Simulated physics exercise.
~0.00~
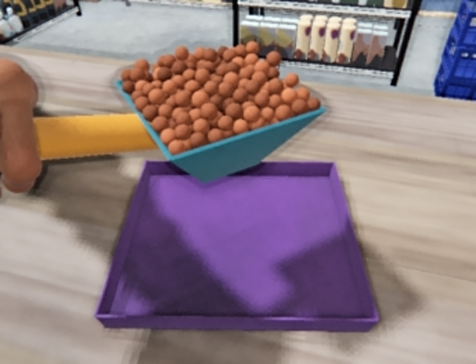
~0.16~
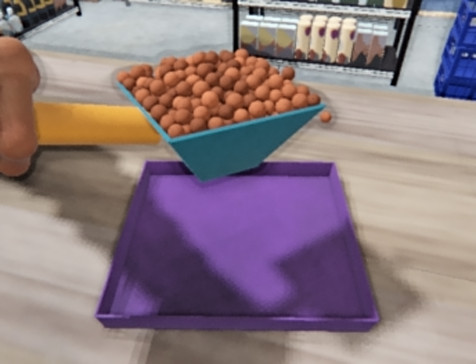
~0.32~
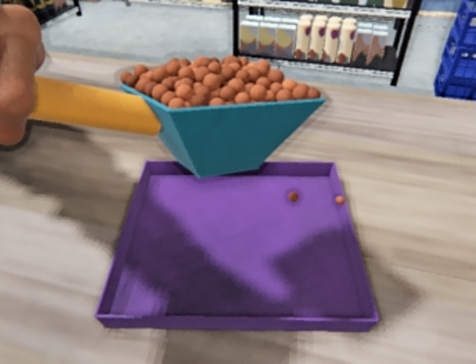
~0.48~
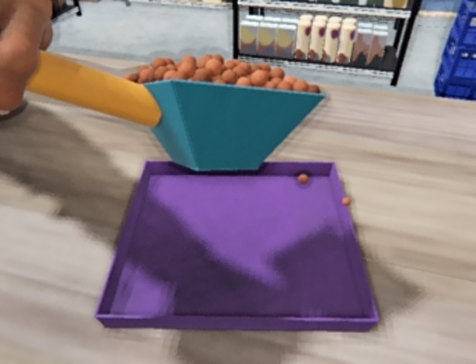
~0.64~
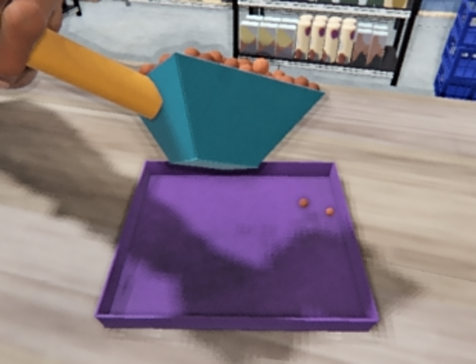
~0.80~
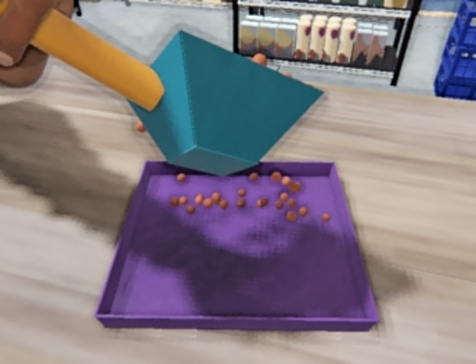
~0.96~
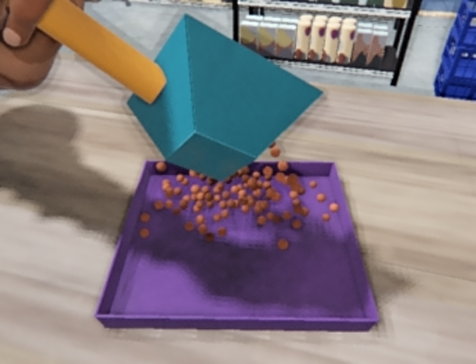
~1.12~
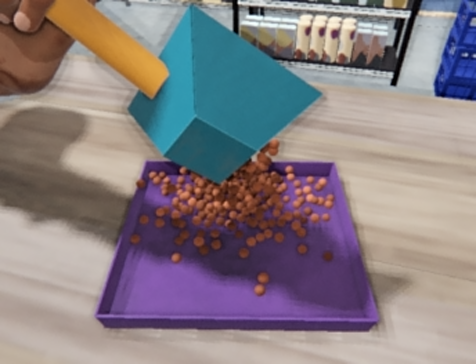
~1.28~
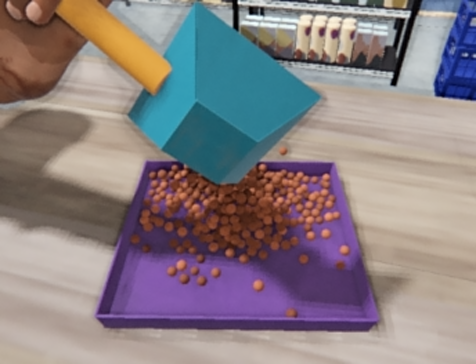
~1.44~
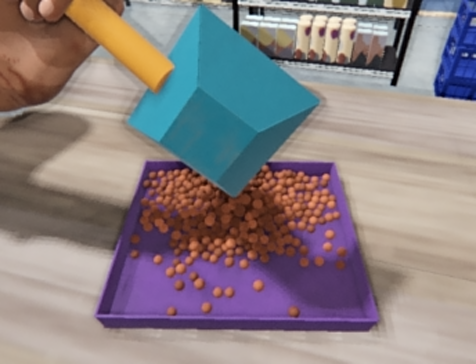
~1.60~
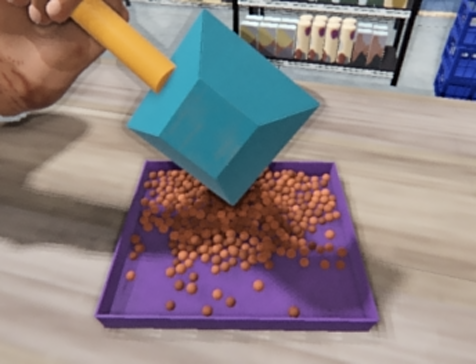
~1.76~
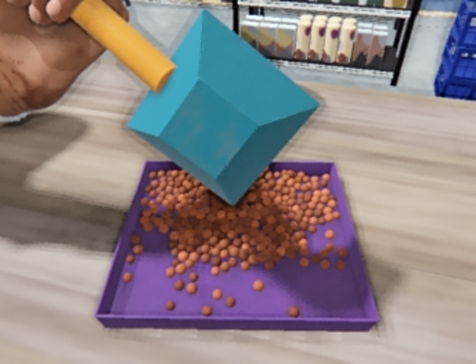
A hand at the upper left grips the orange handle of a teal scoop heaped with reddish-brown clay pellets, held above a shallow purple tray on a pale wooden table. The view looks down from the front, with store shelves and a blue crate behind. The scoop begins to tip, and a couple of pellets drop near the tray's right side. As it tilts further, more pellets scatter, then pour out in a thick stream, bouncing and spreading forward. The scoop finishes steeply upturned and still, with the pellets heaped toward the back of the tray and a few strays in front.
